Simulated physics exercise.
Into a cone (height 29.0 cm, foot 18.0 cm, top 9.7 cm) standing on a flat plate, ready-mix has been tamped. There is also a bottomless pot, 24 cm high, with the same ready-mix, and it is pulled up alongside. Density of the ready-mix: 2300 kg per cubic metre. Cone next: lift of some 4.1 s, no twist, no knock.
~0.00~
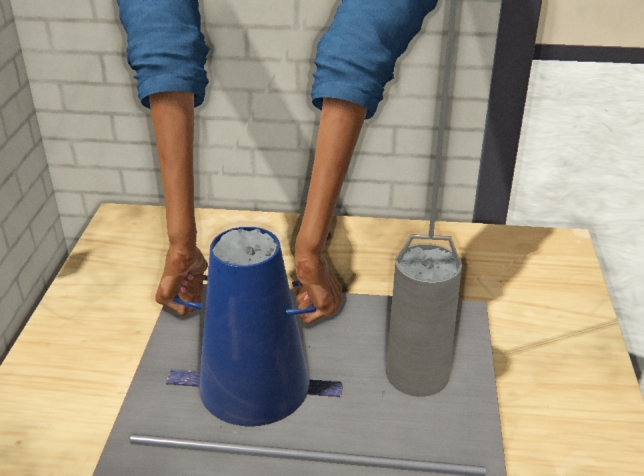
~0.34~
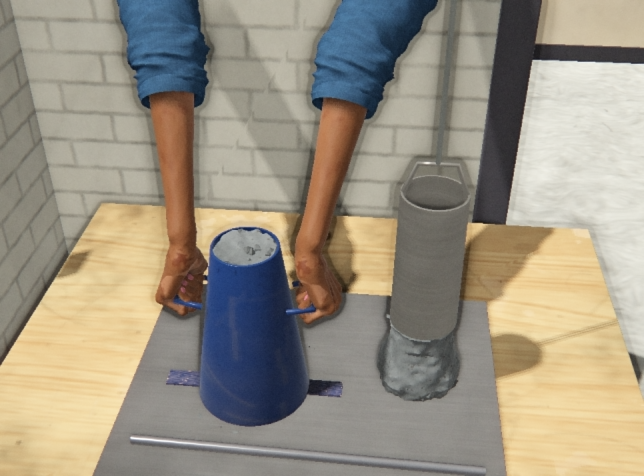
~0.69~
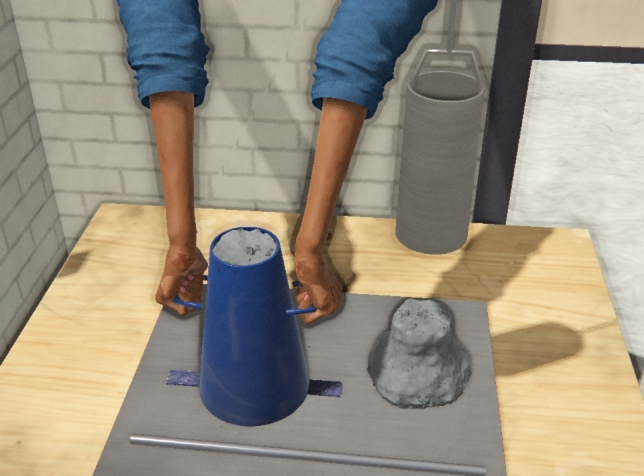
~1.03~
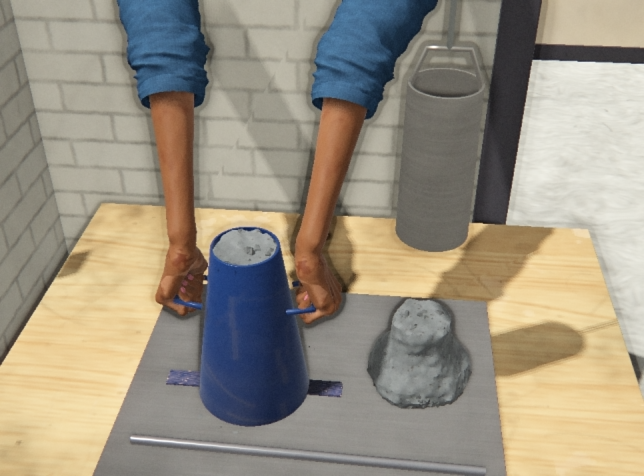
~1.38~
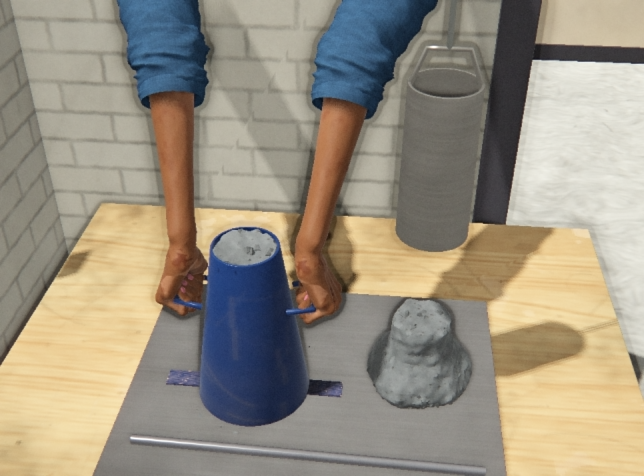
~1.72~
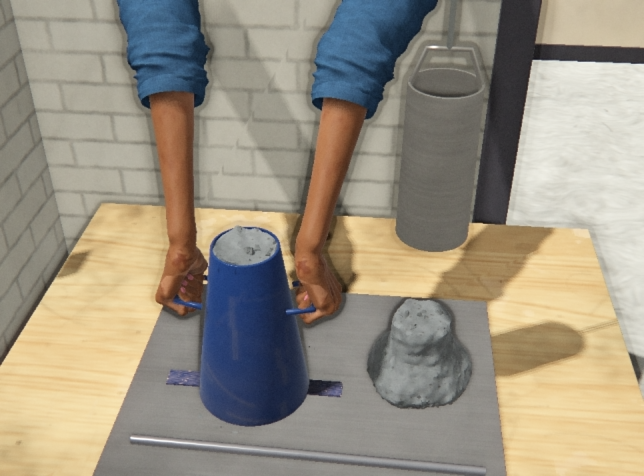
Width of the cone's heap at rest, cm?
Roughly 26 cm.
After 2.7 s, the cone is up 6.3 cm; the ready-mix has come down 7.5 cm to 21 cm and is 23 cm wide.
After 3.8 s, the cone is up 18 cm; the ready-mix has come down 11 cm to 18 cm and is 26 cm wide.
After 4.8 s, the cone is up 29 cm; the ready-mix has come down 11 cm to 18 cm and is 26 cm wide.
After 6.0 s, the cone is clear; the ready-mix has come down 11 cm to 18 cm and is 26 cm wide.
After 6.5 s, at rest, the cone is clear; the ready-mix has come down 11 cm to 18 cm and is 26 cm wide.
